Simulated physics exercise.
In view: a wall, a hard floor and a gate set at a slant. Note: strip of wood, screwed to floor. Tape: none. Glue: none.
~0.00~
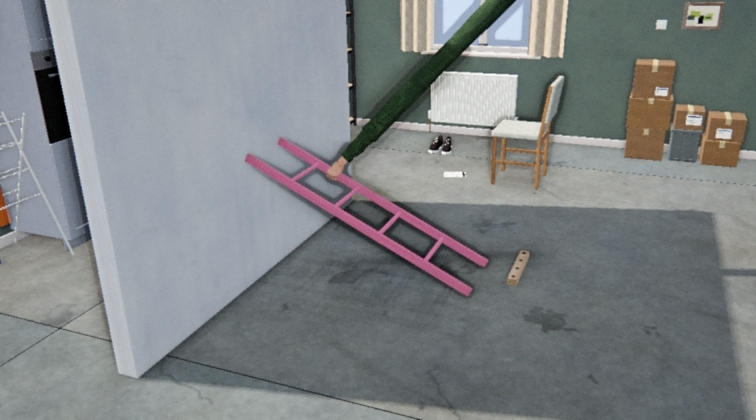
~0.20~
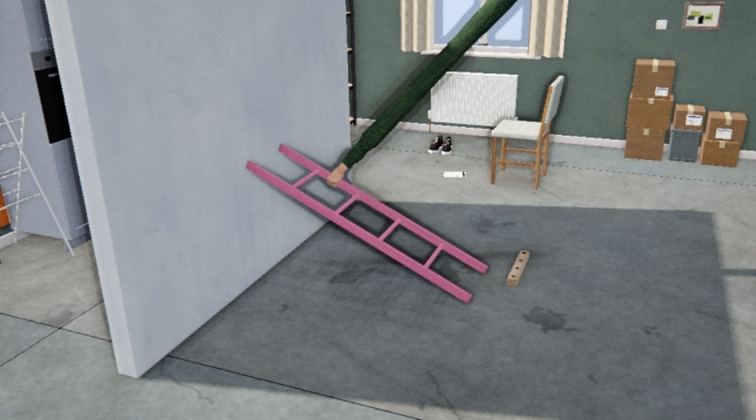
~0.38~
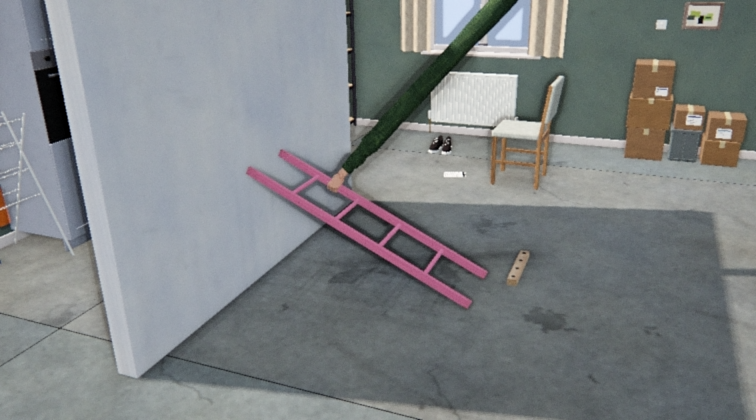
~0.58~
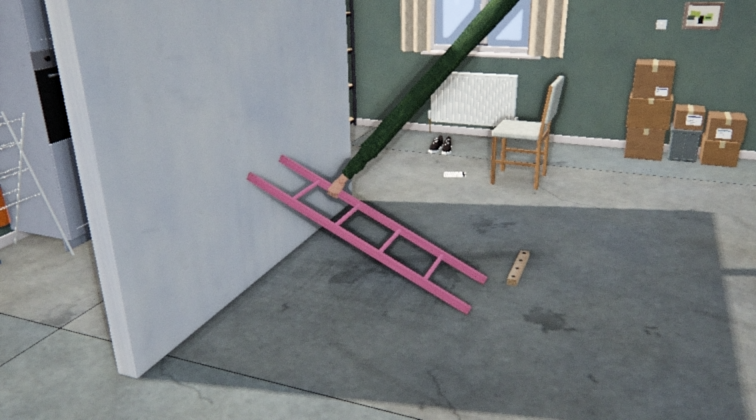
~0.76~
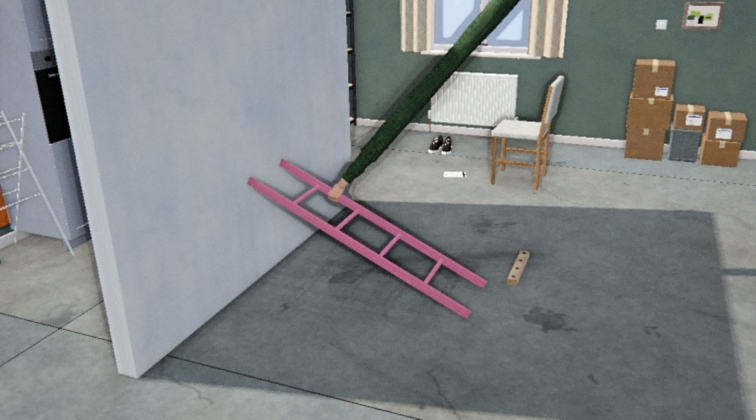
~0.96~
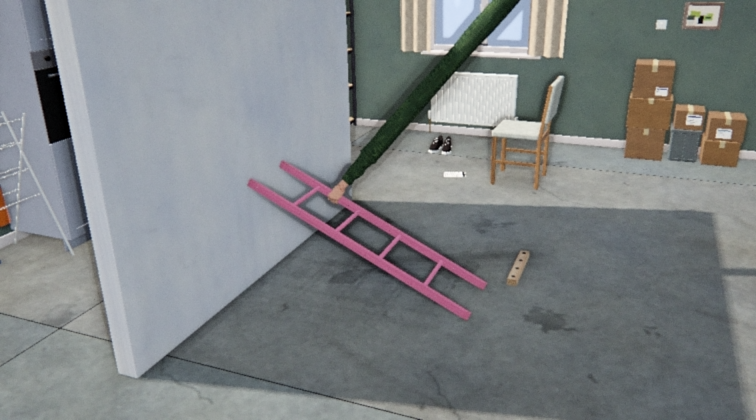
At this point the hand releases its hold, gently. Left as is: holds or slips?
It drops.
By 1.28 s, pink gate tilted by 17° near (378, 268).
When it is over (2.6 s), the pink gate gives way at the feet, near (382, 284).
